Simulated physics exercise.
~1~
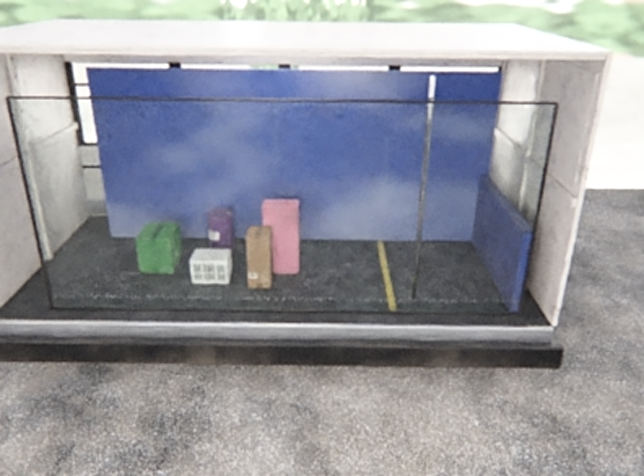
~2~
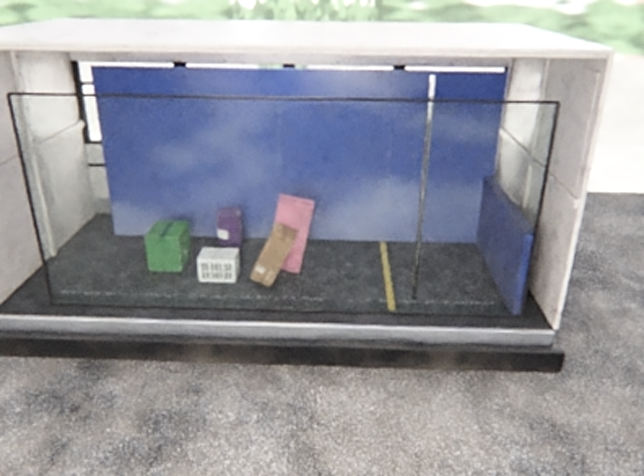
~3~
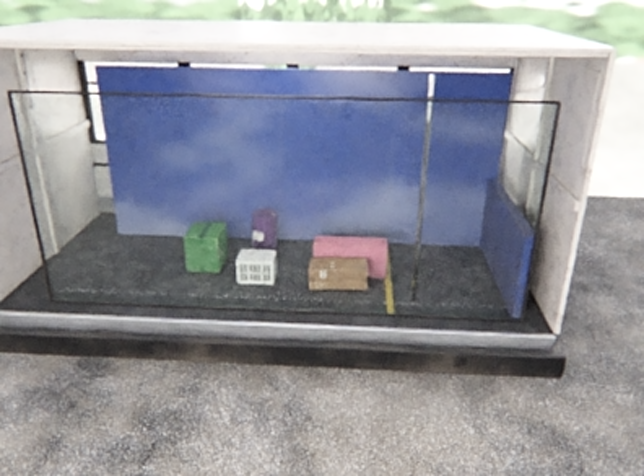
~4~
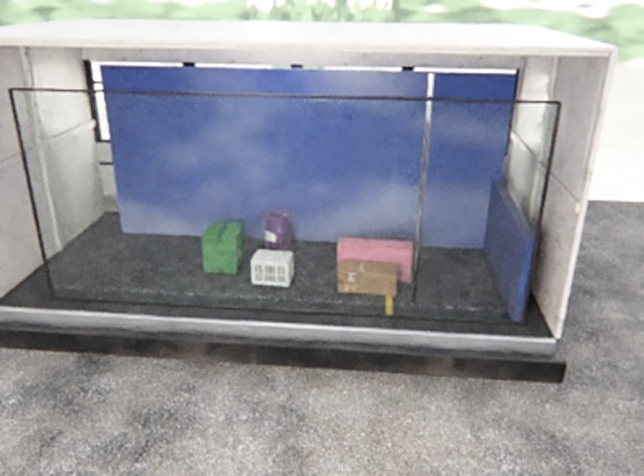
Two tall boxes topple to the right, and all five items slide right, staying inside.
